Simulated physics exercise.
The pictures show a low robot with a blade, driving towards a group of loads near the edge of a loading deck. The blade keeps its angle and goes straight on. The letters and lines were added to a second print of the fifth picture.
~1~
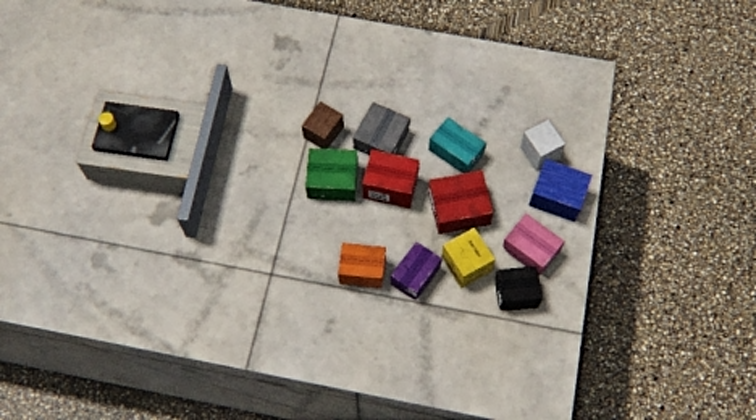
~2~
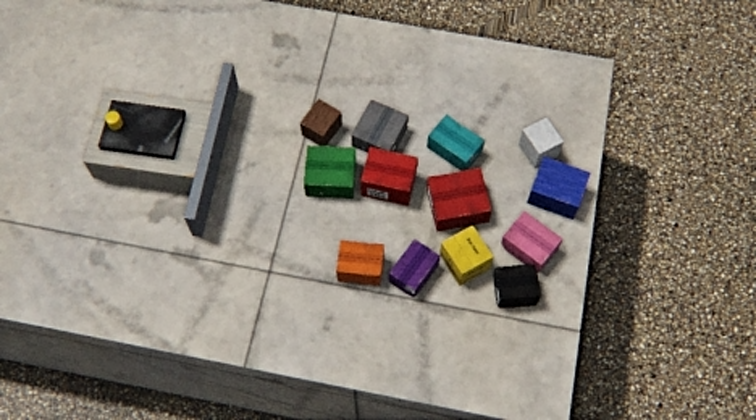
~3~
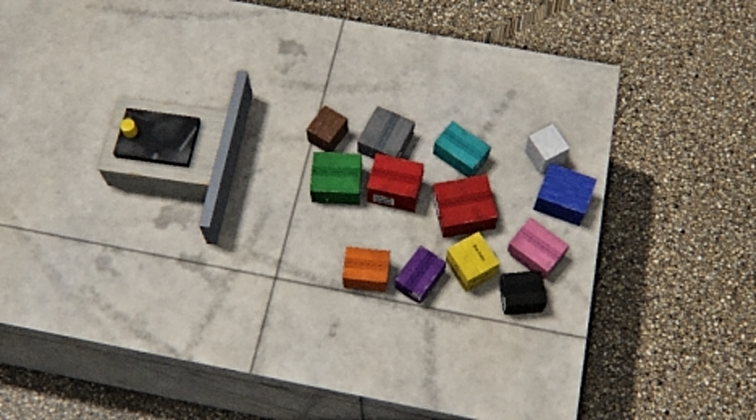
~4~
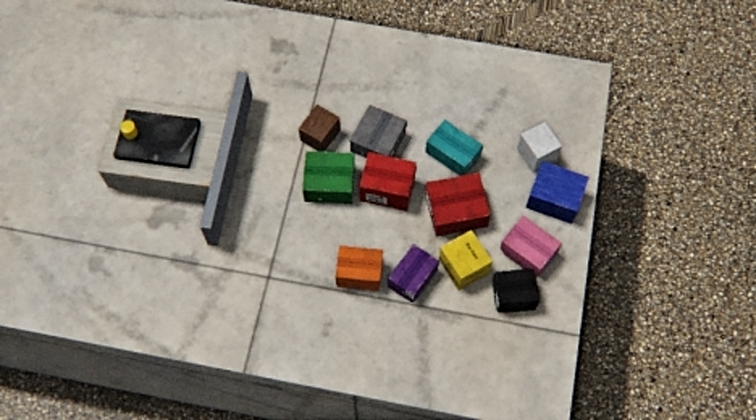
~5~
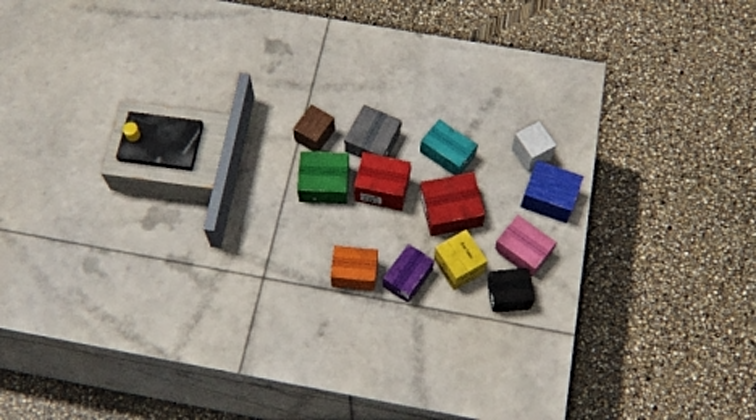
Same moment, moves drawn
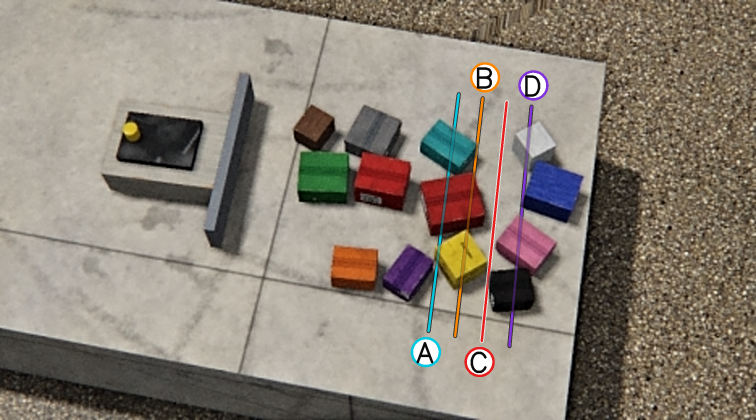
Loading deck, seen from above, with a low robot and upright blade creeping right towards a cluster of motionless coloured boxes.
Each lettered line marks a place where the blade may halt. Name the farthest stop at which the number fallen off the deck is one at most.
It can go as far as A.
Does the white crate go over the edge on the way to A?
By then, no.
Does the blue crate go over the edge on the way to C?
Yes.
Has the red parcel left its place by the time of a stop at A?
By then, yes.
On the marked copy, A at (444, 207); B at (470, 211); C at (495, 216); D at (521, 220).
Taking A. A third of the way, robot (242, 154); brown crate (335, 127); green box (335, 181).
Two thirds of the way, robot (319, 168); blue crate (566, 193); pink box (549, 260).
When it is over, robot (378, 178); blue crate over the edge; white crate (587, 150); one fallen.
As for the rest, B drops three; C drops four; D drops six.
